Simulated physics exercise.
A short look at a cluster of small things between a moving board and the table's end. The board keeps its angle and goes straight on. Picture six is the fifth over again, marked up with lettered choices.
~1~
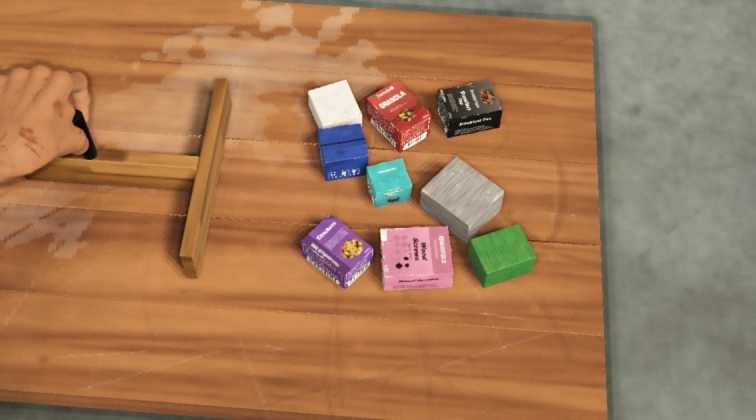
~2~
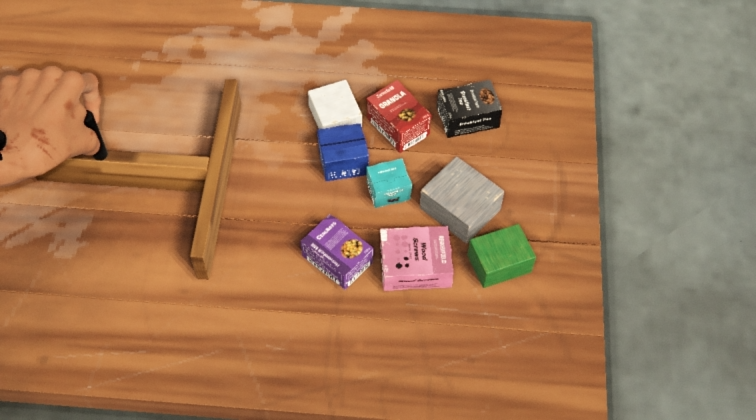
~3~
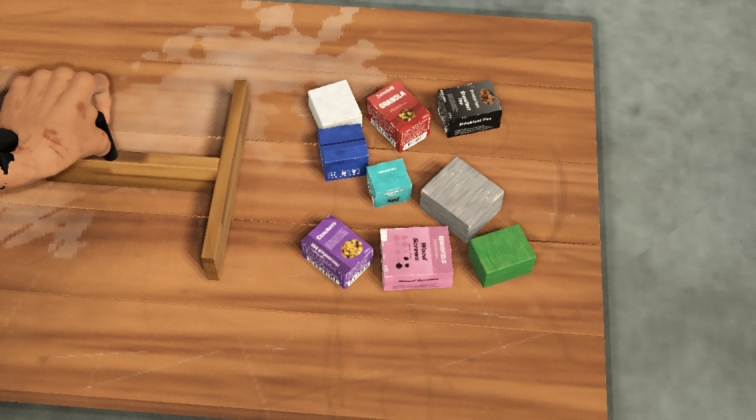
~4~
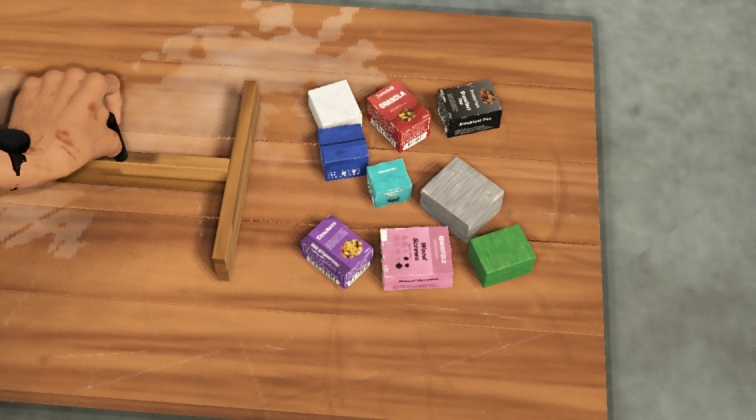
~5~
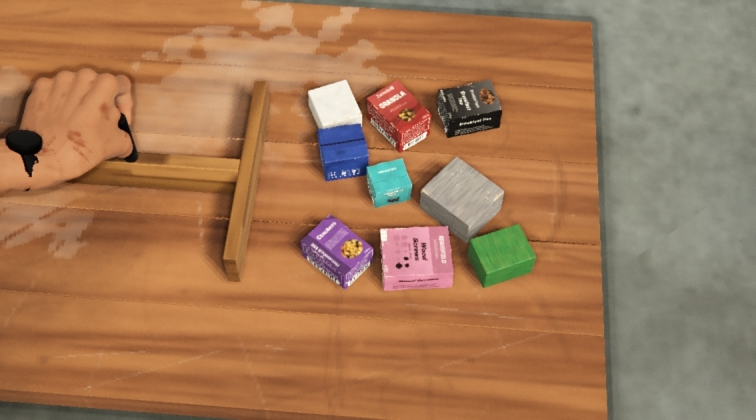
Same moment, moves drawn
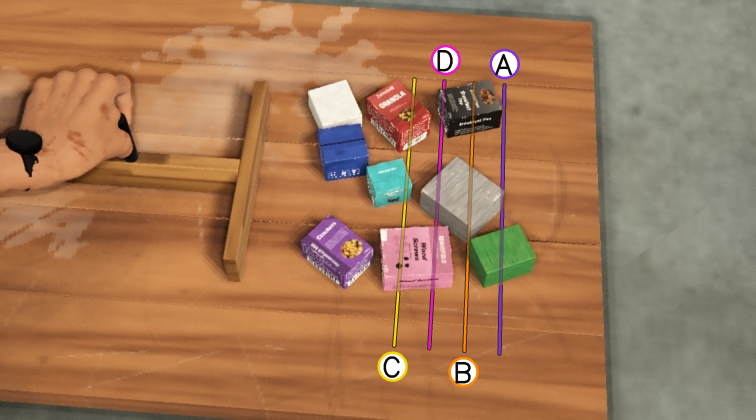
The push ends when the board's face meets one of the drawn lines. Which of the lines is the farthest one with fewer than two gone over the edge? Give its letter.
B is the last line within the limit.
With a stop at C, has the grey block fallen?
No.
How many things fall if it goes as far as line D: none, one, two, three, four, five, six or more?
The count is none.
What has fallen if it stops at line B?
It is the green block.
On the copy, A at (502, 209); B at (470, 206); C at (405, 202); D at (437, 204).
On B. First, board (327, 171); white block (365, 109); purple packet (364, 256).
Then, board (407, 176); green block (549, 260); black packet (528, 115).
Finally, board (467, 181); green block over the edge; black packet (585, 121); one fallen.
By contrast, A drops two; C is within the limit but short; D is within the limit but short.
